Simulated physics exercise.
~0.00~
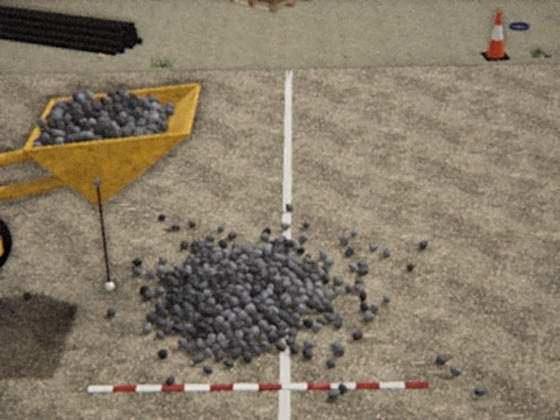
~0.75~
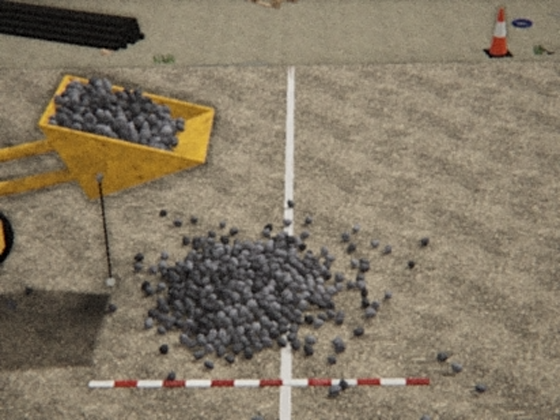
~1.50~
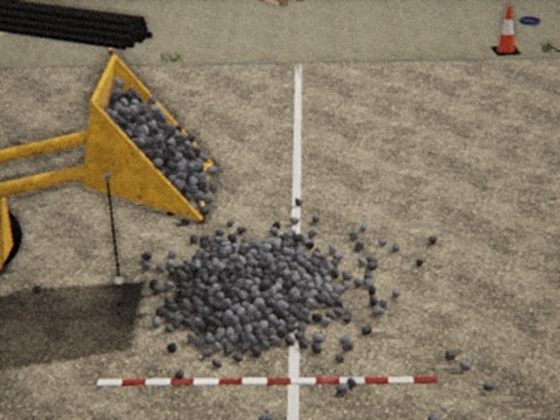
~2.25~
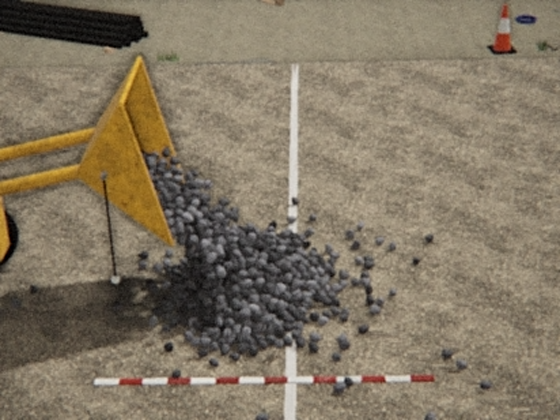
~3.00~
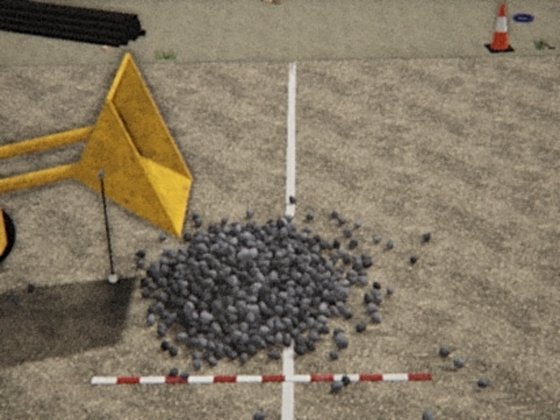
In this clip, a yellow loader bucket full of dark grey stones tips forward beside an existing heap on a white line, pouring its load onto the heap, then tilts back slightly and ends empty, with the enlarged pile lying across the line.
